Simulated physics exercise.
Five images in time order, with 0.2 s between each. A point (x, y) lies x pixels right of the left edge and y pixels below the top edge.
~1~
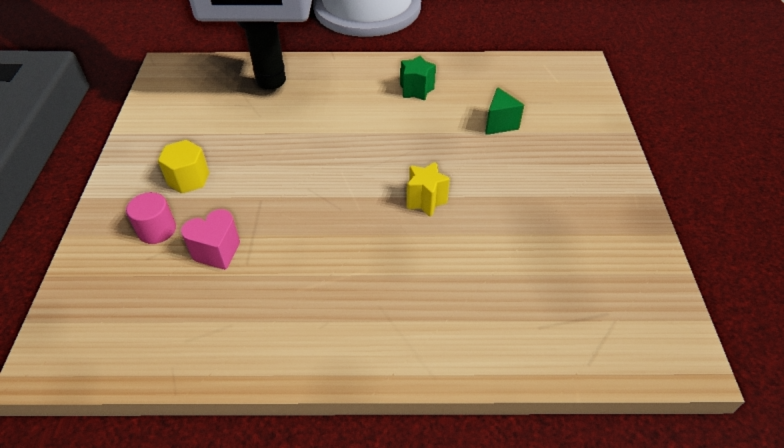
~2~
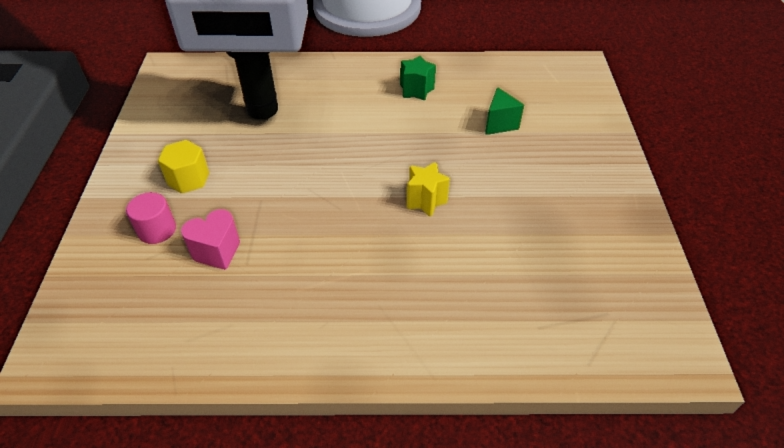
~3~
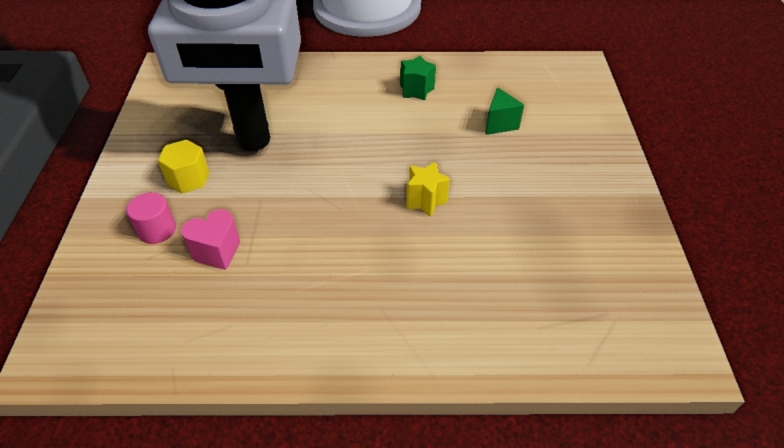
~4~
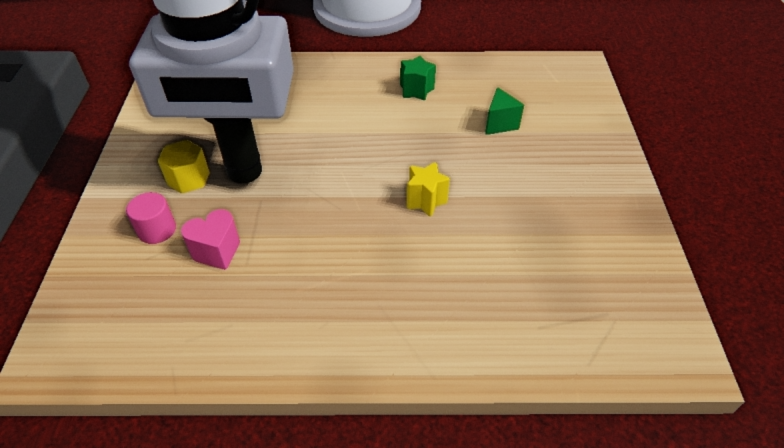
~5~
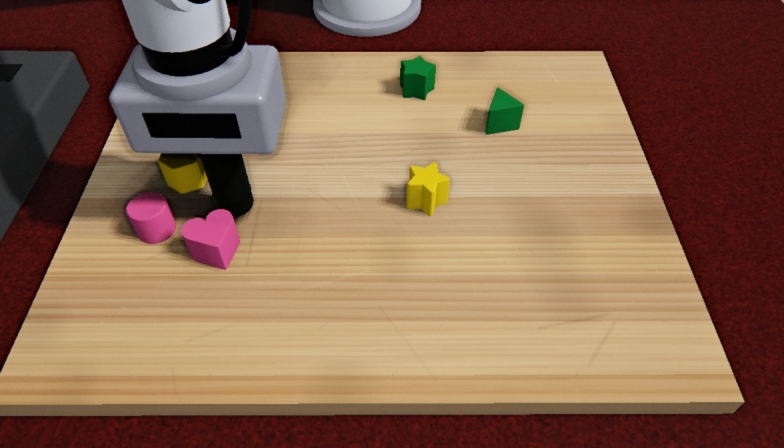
A pale wooden board on a dark red surface is seen from above at an angle, the camera still. Green star and triangle blocks sit toward the back, a yellow star near the middle, and a yellow hexagon, pink cylinder and pink heart at left. A grey robotic arm with a black pusher glides steadily forward and slightly left, nearing the heart while every block stays put.
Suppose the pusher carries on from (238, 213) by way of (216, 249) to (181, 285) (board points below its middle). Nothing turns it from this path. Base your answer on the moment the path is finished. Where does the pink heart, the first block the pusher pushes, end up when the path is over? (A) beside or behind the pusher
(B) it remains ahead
B.
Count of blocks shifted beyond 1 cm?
I predict one.
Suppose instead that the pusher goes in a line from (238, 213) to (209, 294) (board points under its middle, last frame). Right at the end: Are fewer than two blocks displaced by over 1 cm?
Yes, it checks out.
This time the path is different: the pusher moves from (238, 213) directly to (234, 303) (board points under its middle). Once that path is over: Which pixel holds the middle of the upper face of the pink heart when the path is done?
I'd place it at (185, 268), taking the centre of its top.
On the path given first. Halfway along, pusher at (213, 242); pink heart at (183, 260).
At the end, pusher at (177, 277); pink circular block not moved; pink heart at (145, 300).
